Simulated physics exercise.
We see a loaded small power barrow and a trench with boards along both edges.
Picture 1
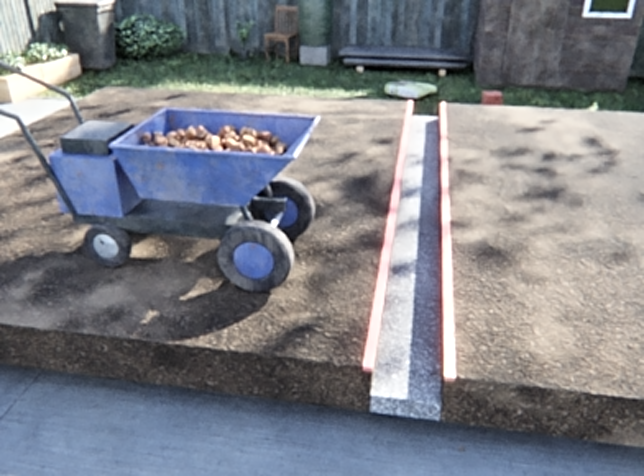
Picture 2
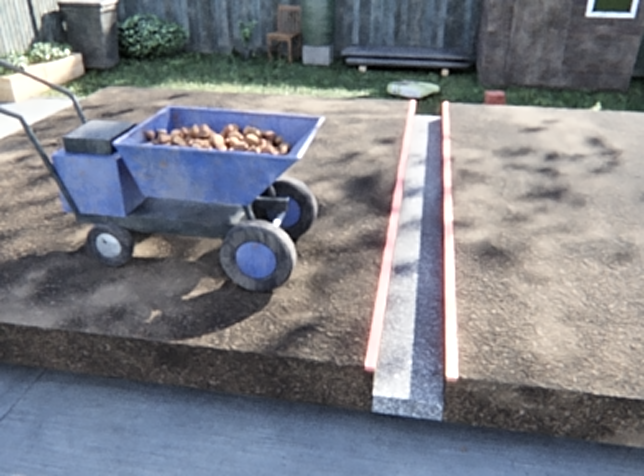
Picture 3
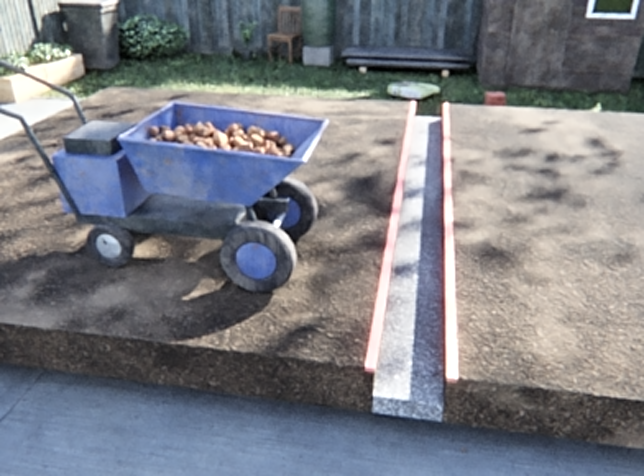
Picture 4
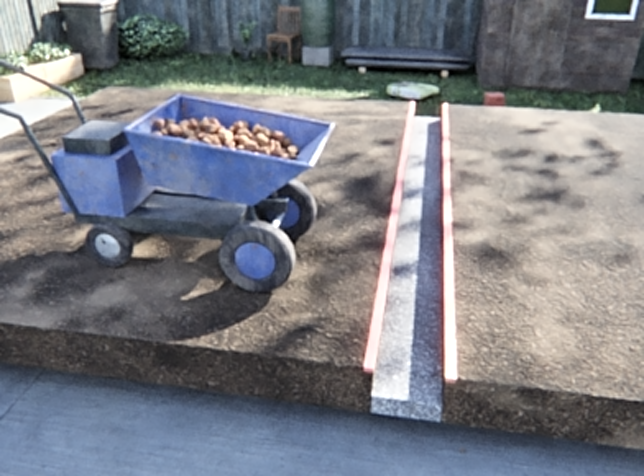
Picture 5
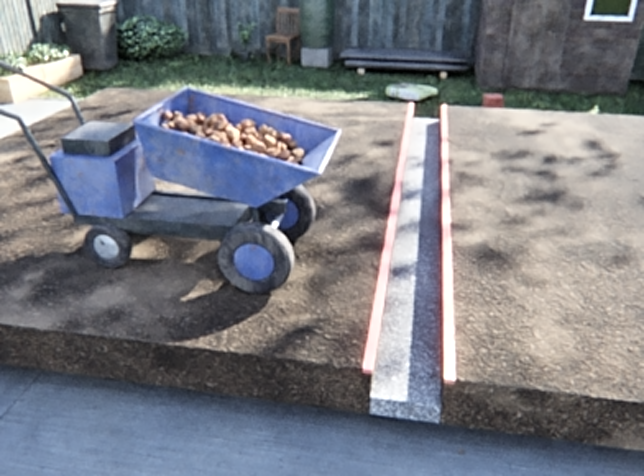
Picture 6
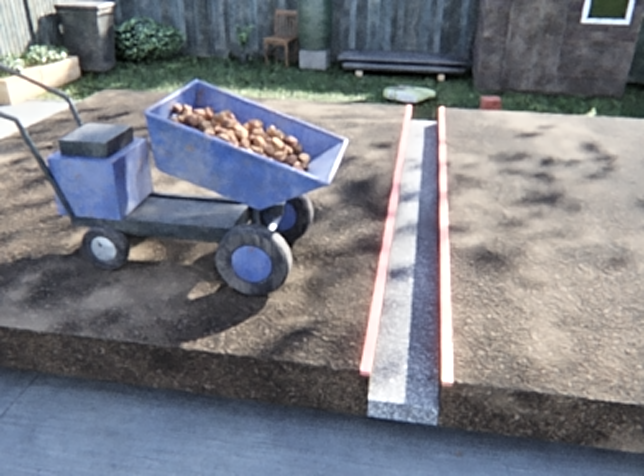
The blue skip on a small wheeled barrow, loaded with brown clods, slowly tilted forward to the right, its back end rising, while the wheels stayed put beside a narrow trench edged with reddish boards.
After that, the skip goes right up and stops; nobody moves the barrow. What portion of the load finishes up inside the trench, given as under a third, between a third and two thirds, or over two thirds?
Inside the trench: Over two thirds.
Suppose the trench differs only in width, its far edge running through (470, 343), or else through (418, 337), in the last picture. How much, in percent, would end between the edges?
You'd get 100 in a hundred the first time and 60 in a hundred the second.
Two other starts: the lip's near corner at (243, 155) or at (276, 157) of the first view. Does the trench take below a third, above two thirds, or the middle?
First in the middle band, then above two thirds.
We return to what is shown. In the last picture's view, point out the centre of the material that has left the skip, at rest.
Around (410, 288).
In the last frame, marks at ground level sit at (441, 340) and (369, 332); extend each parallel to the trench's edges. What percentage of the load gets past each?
Result, first then second: 0 %, 100 %.
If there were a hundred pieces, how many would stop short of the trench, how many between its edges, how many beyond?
Short 5 %, between 90 %, beyond 5 %.
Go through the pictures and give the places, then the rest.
In the first frame, lip of the skip (293, 158), level; top of the load (203, 148), clay clods; first edge of the trench (374, 327); far edge (449, 335), the trench over half as wide as the skip, and about half as deep as wide.
In the second frame, lip of the skip (297, 159), level; top of the load (207, 146).
In the third frame, lip of the skip (303, 162), tipped barely; top of the load (199, 142).
In the fourth frame, lip of the skip (310, 167), tipped a little; top of the load (204, 138).
In the fifth frame, lip of the skip (318, 174), tipped a little; top of the load (197, 135).
In the sixth frame, lip of the skip (327, 184), tipped clearly; top of the load (205, 131); first edge of the trench (372, 331); far edge (447, 340).
Just after the last frame, skip tipped steeply; every one in the skip.
A moment on, skip tipped steeply; the larger part in the skip; just a few short of the trench; roughly a quarter in or heaped over the trench; just a few falling.
Further on, skip tipped right over; about a tenth in the skip; just a few short of the trench; the larger part in or heaped over the trench; just a few beyond it.
When it is over, skip tipped right over; just a few in the skip; about a tenth short of the trench; the larger part in or heaped over the trench; just a few beyond it.
